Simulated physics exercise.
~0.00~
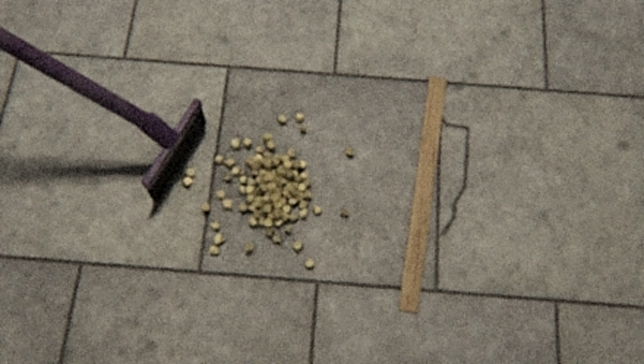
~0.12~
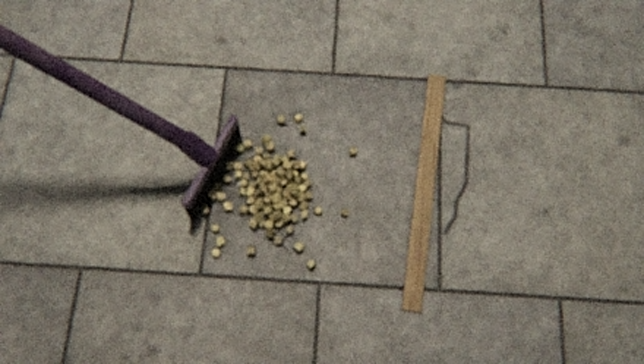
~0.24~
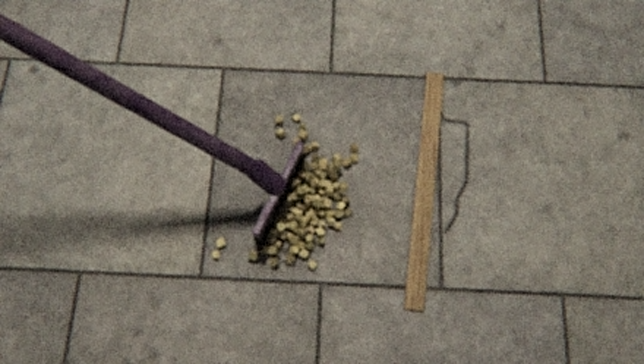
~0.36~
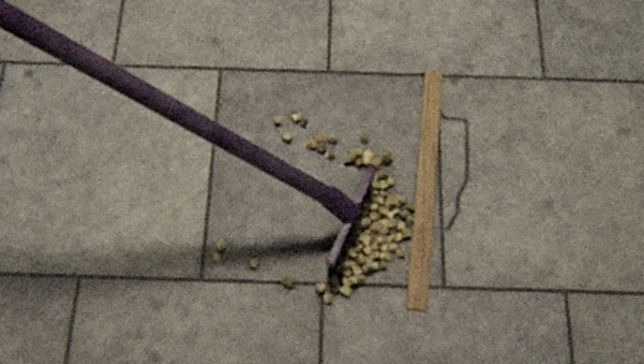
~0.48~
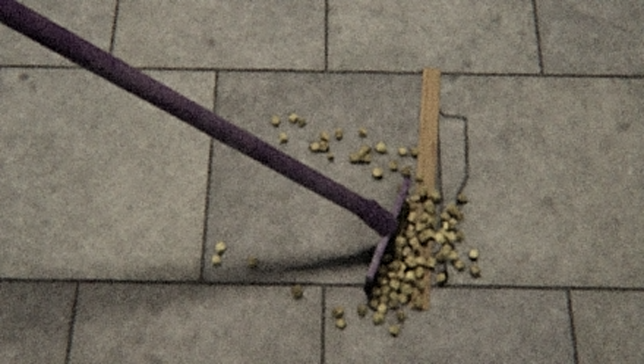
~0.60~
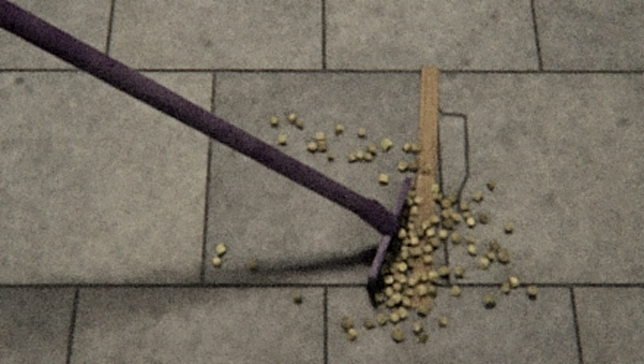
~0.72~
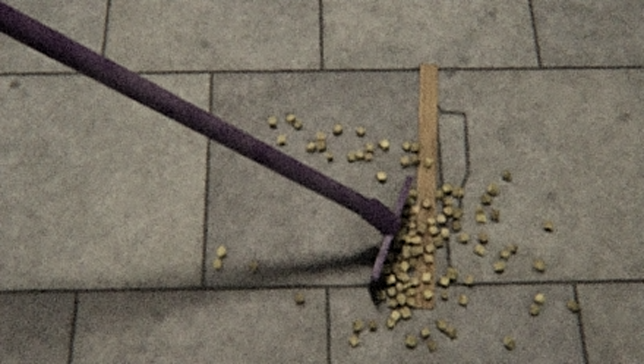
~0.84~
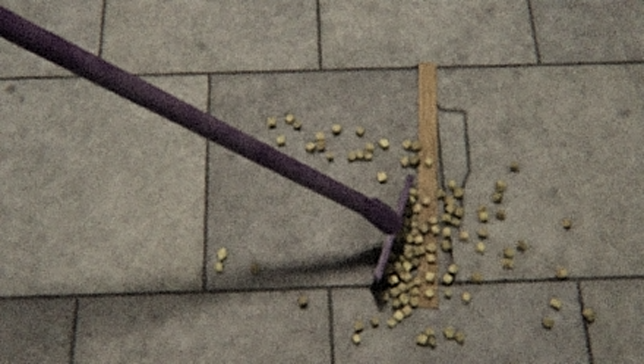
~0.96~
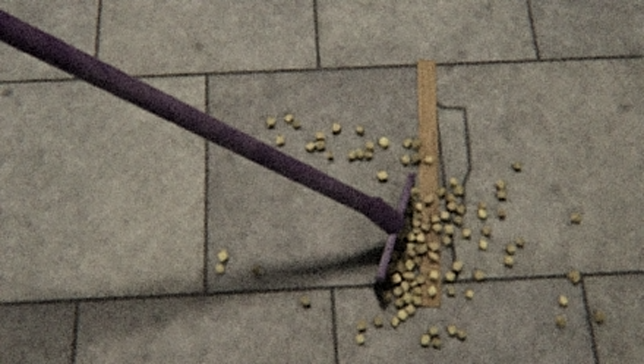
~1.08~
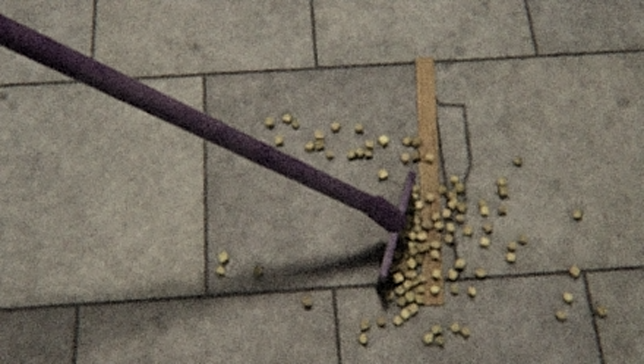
A dark purple squeegee slid right across grey paving, shoving a heap of small pale cubes against a thin wooden strip. Many spilled over and scattered past it before the squeegee stopped, leaving cubes piled at the strip, strewn beyond, and a few left behind.
